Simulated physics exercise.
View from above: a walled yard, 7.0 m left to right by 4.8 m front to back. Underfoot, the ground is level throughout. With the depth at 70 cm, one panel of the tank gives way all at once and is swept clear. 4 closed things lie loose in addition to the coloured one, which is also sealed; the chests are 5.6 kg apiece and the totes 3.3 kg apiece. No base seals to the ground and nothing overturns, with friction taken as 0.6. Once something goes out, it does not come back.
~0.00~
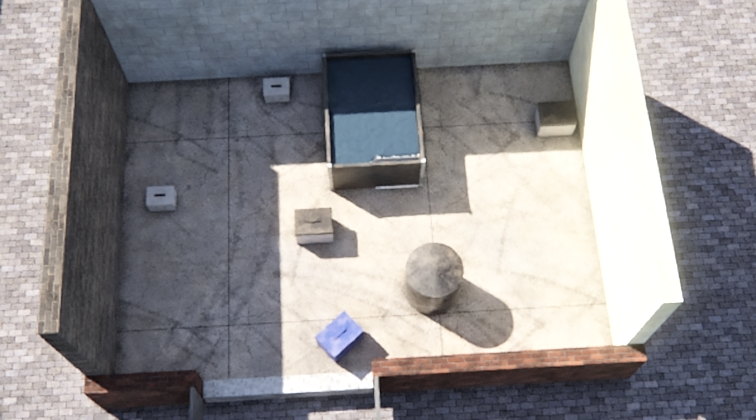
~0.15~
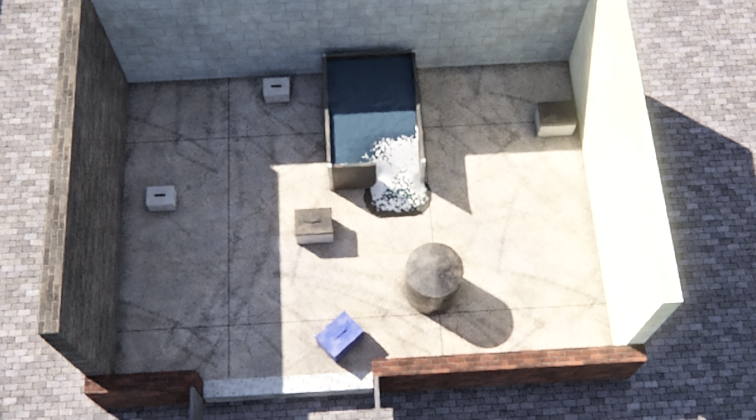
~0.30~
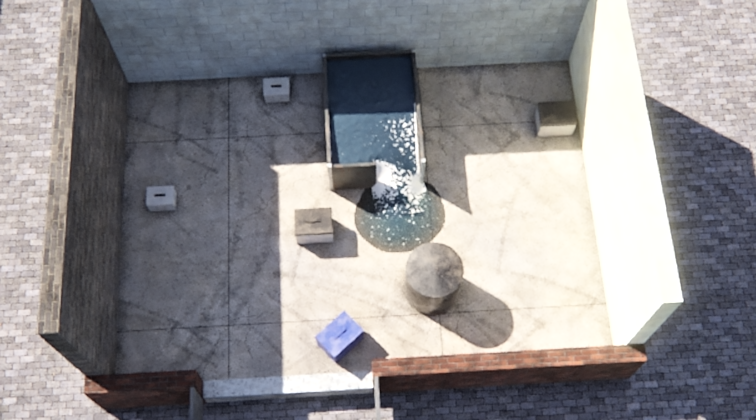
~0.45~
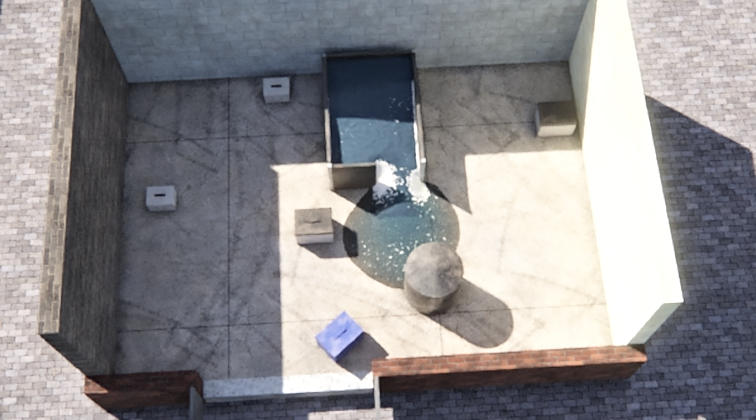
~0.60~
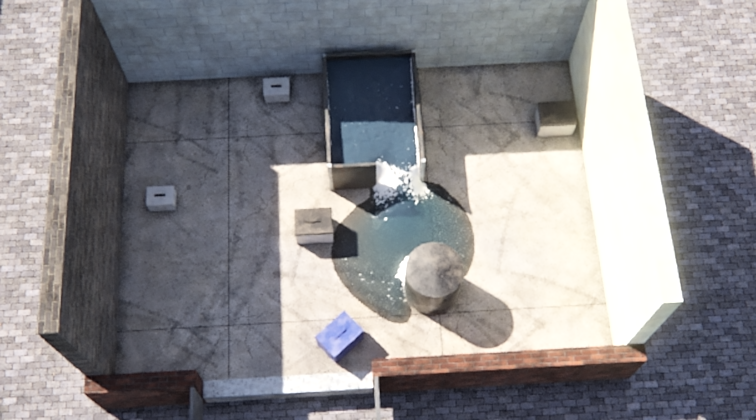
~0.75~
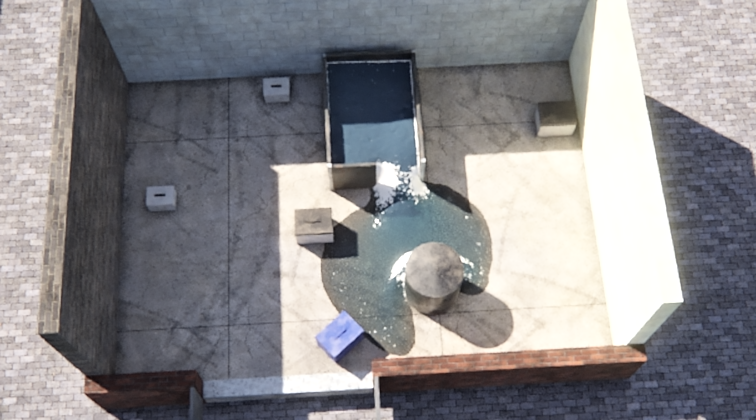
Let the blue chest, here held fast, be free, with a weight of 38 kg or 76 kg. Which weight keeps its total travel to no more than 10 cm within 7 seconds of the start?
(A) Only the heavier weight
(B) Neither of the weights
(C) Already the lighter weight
(A) Only the heavier weight.
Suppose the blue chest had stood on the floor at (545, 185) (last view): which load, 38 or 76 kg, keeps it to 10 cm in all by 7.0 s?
Going by the scene, the lighter weight suffices.
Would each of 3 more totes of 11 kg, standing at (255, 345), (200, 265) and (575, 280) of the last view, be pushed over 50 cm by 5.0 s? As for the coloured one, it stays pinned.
Results, in sequence: Exceeded / not exceeded / exceeded.
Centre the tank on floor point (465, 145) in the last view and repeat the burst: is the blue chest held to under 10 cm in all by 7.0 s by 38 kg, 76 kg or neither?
Then it turns out the lighter mass already works.
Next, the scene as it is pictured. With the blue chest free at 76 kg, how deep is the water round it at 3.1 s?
About 7 cm.
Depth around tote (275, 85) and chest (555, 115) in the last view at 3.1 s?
First roughly 0 cm, second roughly 0 cm.
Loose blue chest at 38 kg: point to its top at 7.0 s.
Near (320, 367).
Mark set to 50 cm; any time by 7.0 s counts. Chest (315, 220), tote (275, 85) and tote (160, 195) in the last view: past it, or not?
So, going through them in order, it's not beyond, not beyond and not beyond.
After 1.4 s the blue chest would be 8 cm from its start with 38 kg and 0 cm from its start with 76 kg; 10 cm of water round it then.
After 3.1 s the blue chest would be 53 cm from its start with 38 kg and 0 cm from its start with 76 kg; 7 cm of water round it then.
After 4.9 s the blue chest would be 53 cm from its start with 38 kg and 0 cm from its start with 76 kg; 5 cm of water round it then.
After 7.0 s the blue chest would be 53 cm from its start with 38 kg and 0 cm from its start with 76 kg; 4 cm of water round it then.
